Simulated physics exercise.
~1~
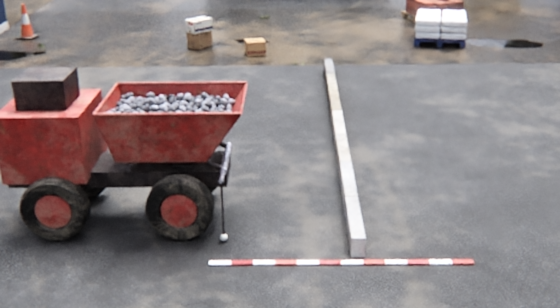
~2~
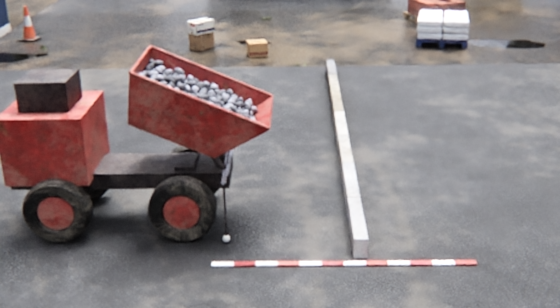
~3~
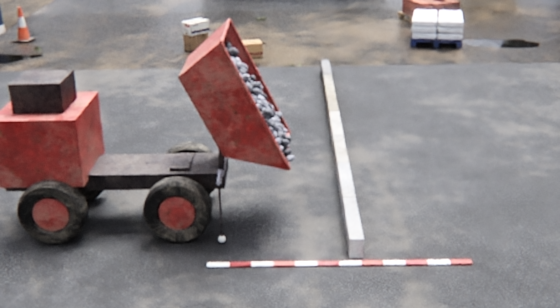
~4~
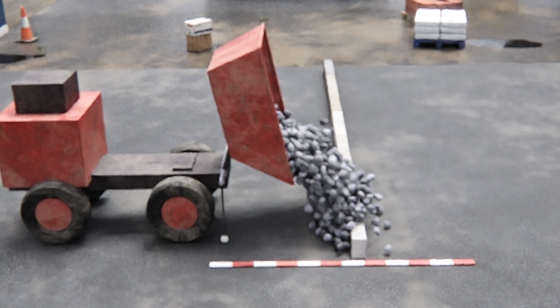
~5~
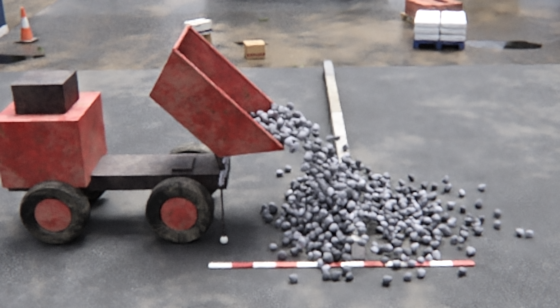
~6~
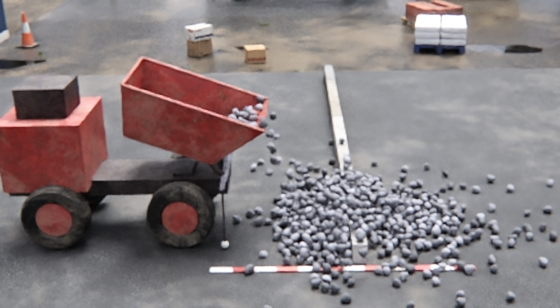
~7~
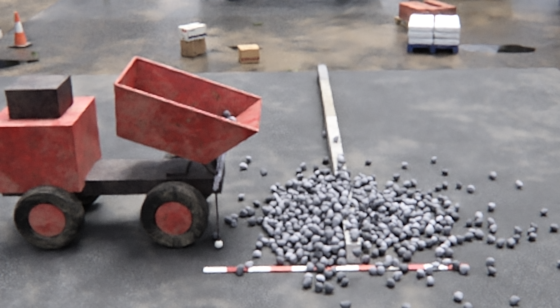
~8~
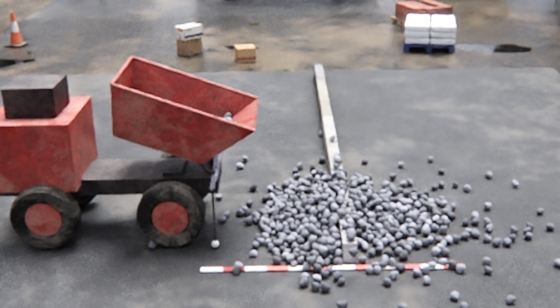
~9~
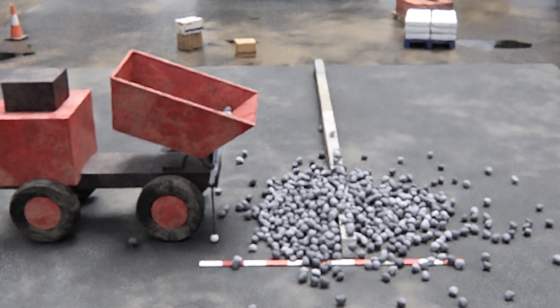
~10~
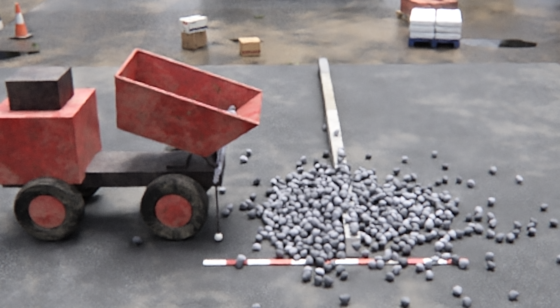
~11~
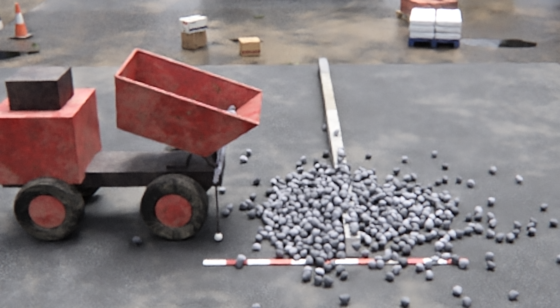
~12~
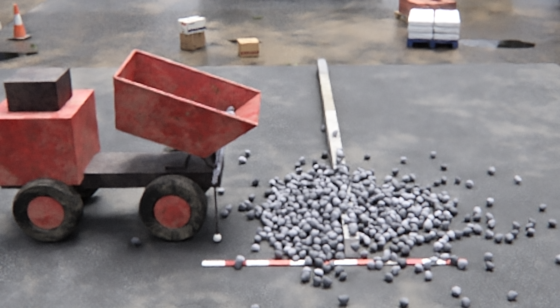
A red site dumper stands at the left of a grey yard, its skip heaped with round grey stones, facing a low pale kerb and a red-and-white striped staff. The skip tips forward to the right, slowly at first, with the stones still inside. Once it is steeply tilted, they pour out in a rush, heaping against the kerb and burying part of it. As the skip swings back, more stones tumble out and scatter to the right and across the staff. It stops still slightly tilted, nearly empty, beside a wide pile lying on both sides of the kerb.
